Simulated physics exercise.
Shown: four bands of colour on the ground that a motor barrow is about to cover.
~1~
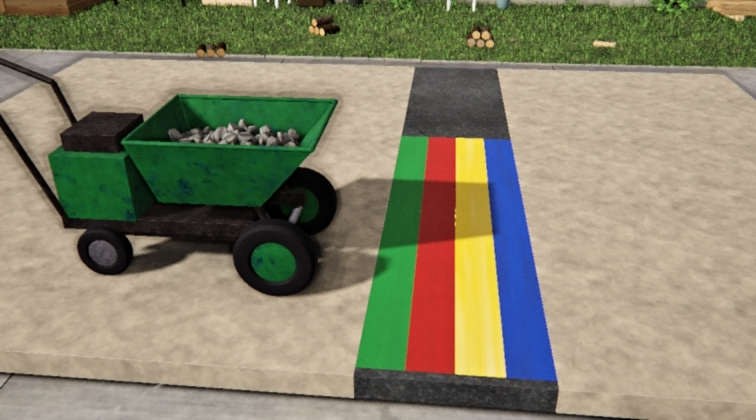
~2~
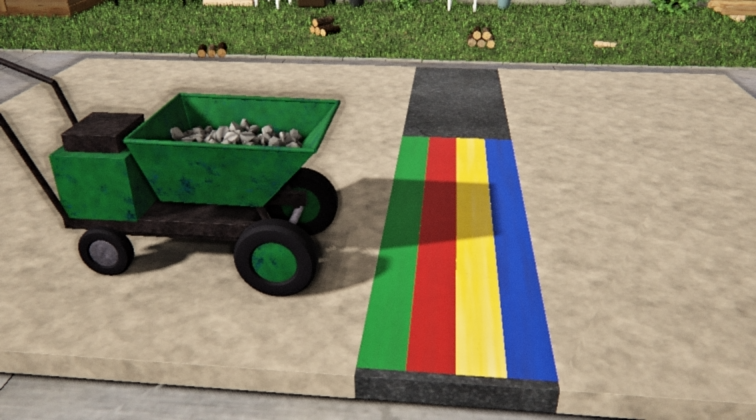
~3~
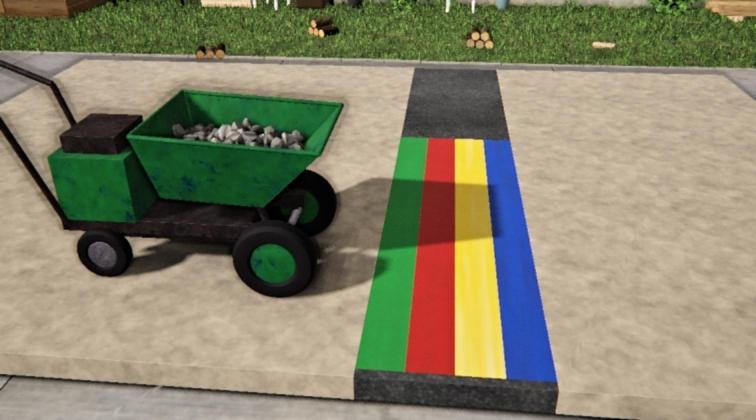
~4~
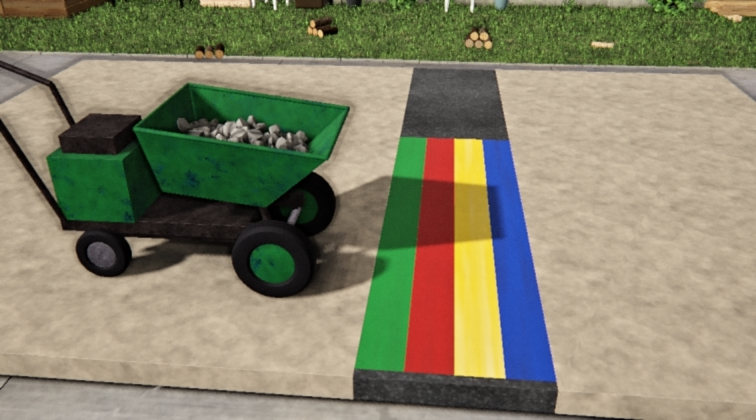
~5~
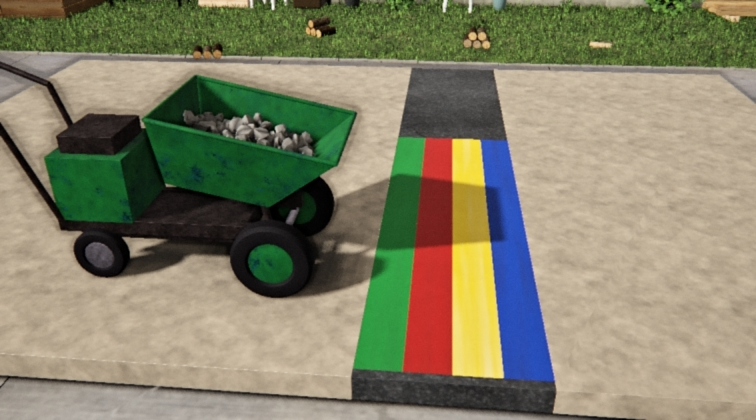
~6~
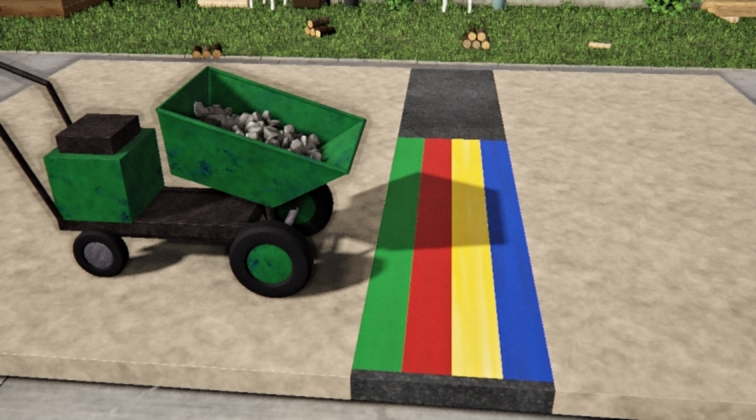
Green motor barrow loaded with broken stones standing left of green, red, yellow and blue strips, its skip gradually tilting towards the right.
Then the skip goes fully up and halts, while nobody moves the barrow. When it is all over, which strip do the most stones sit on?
On the red strip.
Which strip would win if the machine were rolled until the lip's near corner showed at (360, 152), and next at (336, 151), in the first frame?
First spot: That yellow strip; second spot: Yellow.
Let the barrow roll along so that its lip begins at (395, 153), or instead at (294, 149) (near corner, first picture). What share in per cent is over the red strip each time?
About 0 per cent for the first spot and about 40 per cent for the second.
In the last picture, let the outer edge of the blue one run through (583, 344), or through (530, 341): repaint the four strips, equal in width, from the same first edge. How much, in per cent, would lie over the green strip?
About 10 % and 0 %.
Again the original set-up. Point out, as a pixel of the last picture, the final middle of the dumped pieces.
I'd say the middle ends up at about (449, 265).
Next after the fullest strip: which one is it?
It's the yellow strip next.
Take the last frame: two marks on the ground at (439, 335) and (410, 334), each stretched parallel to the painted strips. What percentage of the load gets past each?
Around 50 in a hundred for the first, 80 in a hundred for the second.
Just after the last frame, skip tipped steeply; every one in the skip.
A moment on, skip tipped steeply; the larger part in the skip; just a few over the green strip; about a tenth over the red strip.
Further on, skip tipped right over; about a tenth in the skip; about a tenth over the green strip; roughly a third over the red strip; roughly a quarter over the yellow strip; about a tenth over the blue strip; just a few off the paint.
When it is over, skip tipped right over; about a tenth in the skip; about a tenth over the green strip; roughly a third over the red strip; roughly a quarter over the yellow strip; about a tenth over the blue strip; just a few off the paint.
